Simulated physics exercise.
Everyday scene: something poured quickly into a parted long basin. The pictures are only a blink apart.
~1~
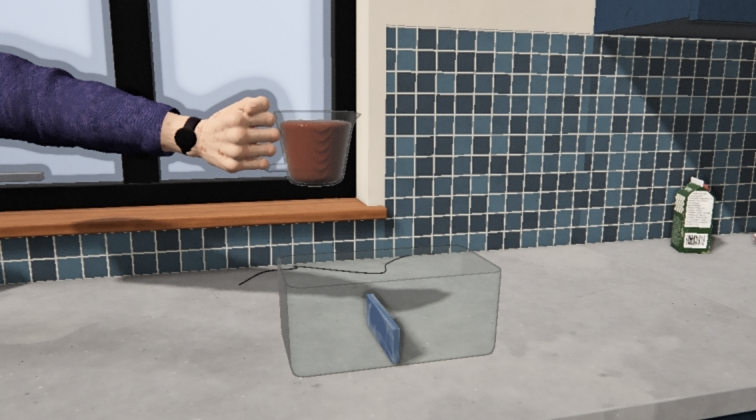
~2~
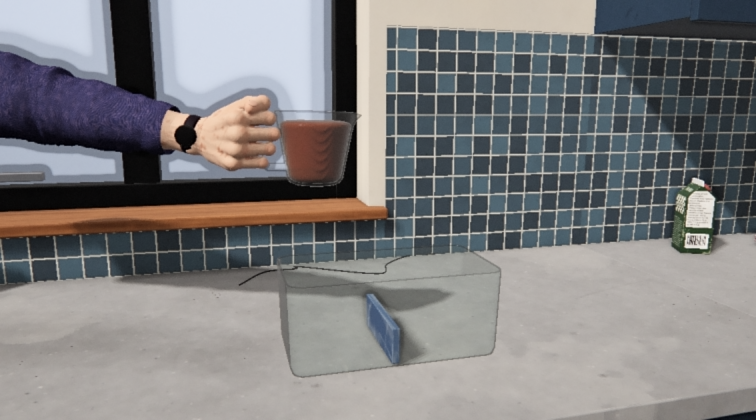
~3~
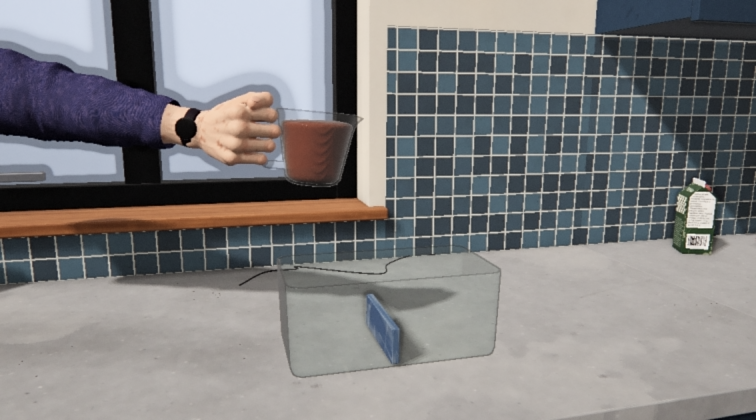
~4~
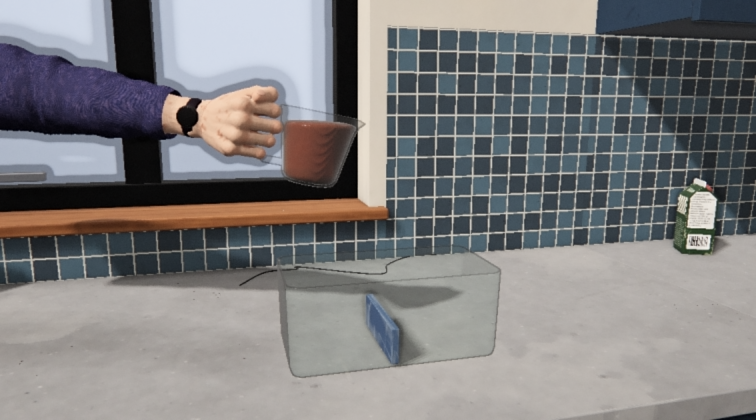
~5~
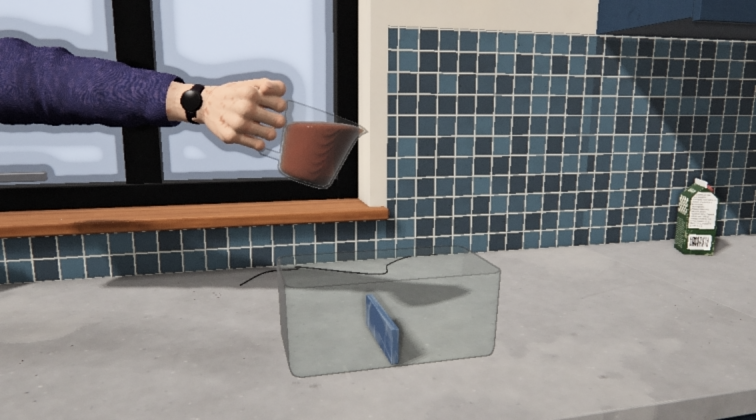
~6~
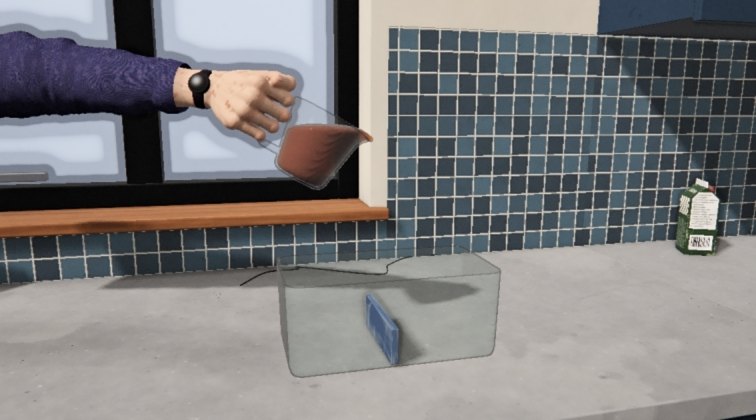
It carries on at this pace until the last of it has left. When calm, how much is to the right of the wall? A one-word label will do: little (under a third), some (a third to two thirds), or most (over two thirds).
Most.
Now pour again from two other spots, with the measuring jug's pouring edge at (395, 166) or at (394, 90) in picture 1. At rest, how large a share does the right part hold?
You'd get around 95 per cent and then around 90 per cent.
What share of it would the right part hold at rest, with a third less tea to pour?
I'd put it at around 90 %.
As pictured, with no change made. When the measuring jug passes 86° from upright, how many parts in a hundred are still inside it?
Around 45 in a hundred.
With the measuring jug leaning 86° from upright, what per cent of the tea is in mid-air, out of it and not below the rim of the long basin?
Airborne share: Approx. 35 %.
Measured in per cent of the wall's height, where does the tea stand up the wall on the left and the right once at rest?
Left part: 0 per cent, right part: 40 per cent.
A moment on, the measuring jug is tipped on its side and 47 per cent is still to pour, 0 is left of the wall and 19 right of it.
Next, the measuring jug is tipped right over and 6 per cent is still to pour, 2 is left of the wall and 77 right of it.
Then the measuring jug is tipped right over and 0 per cent is still to pour, 3 is left of the wall and 95 right of it.
Later the measuring jug is tipped right over and 0 per cent is still to pour, 3 is left of the wall and 95 right of it.
Finally, 3 per cent lies left of the wall, 95 right of it and 2 outside.
